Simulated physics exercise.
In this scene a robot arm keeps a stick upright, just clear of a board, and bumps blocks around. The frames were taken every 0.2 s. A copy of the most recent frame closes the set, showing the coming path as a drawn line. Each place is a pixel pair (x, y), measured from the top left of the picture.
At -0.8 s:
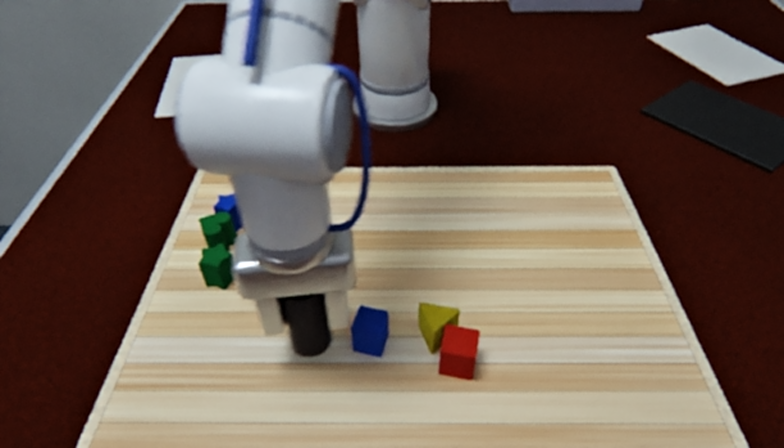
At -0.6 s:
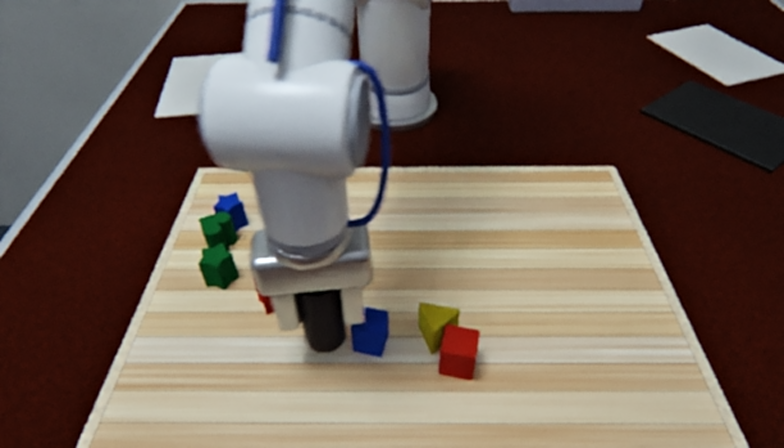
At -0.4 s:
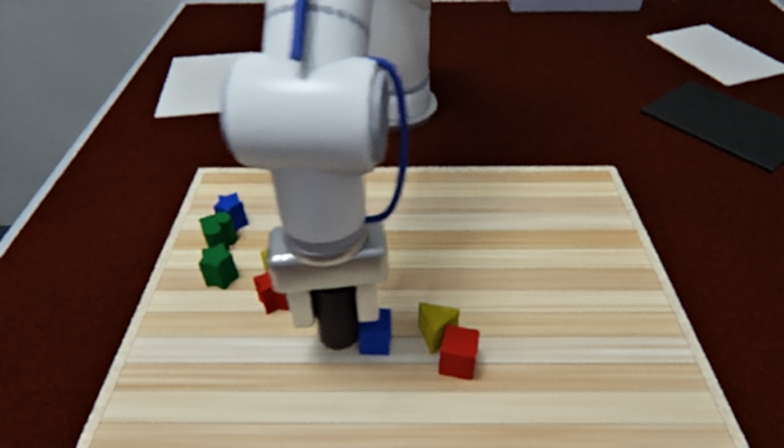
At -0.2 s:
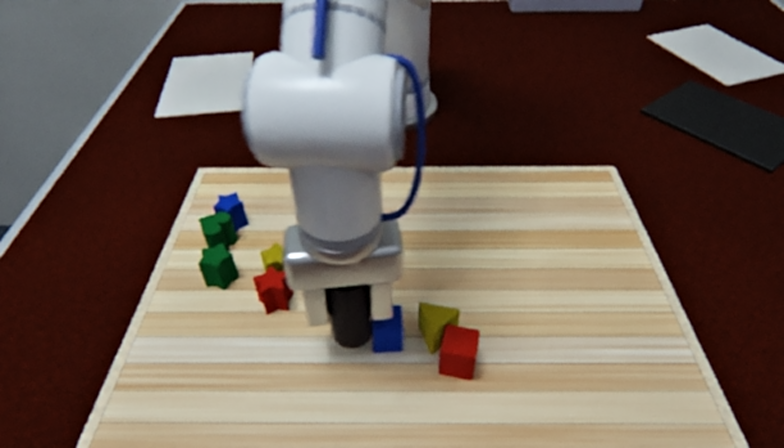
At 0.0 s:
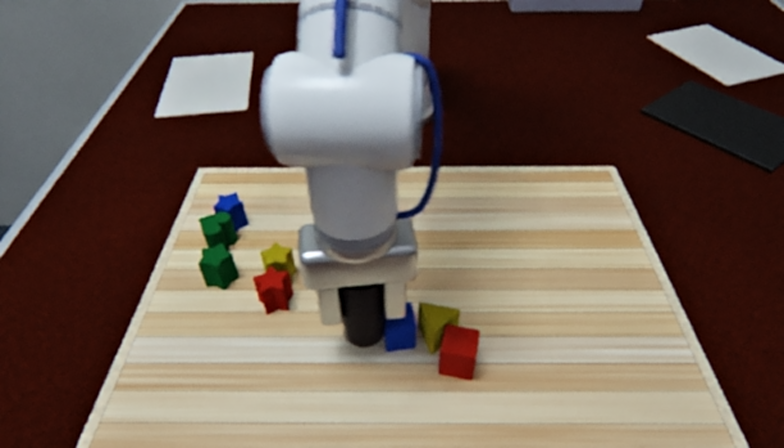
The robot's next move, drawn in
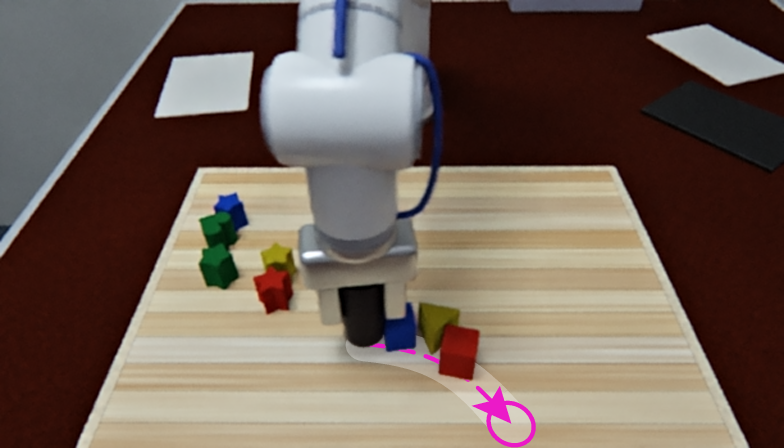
White robot arm moving a black stick rightward across a wooden board, pushing a blue block toward yellow and red blocks.
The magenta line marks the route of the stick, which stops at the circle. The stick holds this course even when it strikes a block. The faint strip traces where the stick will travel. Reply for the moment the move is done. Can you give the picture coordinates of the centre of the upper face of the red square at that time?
Top centre: (519, 352).
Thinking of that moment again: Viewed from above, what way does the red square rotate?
Rotation: Counter-clockwise.
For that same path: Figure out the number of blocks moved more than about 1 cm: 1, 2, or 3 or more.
I'd say three or more blocks get shifted by more than about 1 cm.
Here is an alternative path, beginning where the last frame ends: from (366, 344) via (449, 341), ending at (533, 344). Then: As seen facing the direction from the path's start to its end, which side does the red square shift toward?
It moves right.
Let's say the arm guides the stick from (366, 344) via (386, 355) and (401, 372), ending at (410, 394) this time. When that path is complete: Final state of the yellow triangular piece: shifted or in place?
By then it is displaced.
Path on the board, from (366, 344) by way of (419, 354) and (469, 380) to (511, 423).
What follows on the original path. One third of the way, stick (420, 341); blue square (452, 316), turned 30° anticlockwise; yellow triangular piece (470, 301), turned 20° anticlockwise; red square (470, 341), turned 35° clockwise.
Two thirds of the way, stick (471, 368); blue square (465, 316), turned 45° anticlockwise; yellow triangular piece (477, 297), turned 35° anticlockwise; red square (510, 348), turned 20° anticlockwise.
At the end, stick (515, 411); blue square (465, 316), turned 45° anticlockwise; yellow triangular piece (477, 297), turned 35° anticlockwise; red square (519, 352), turned 50° anticlockwise.
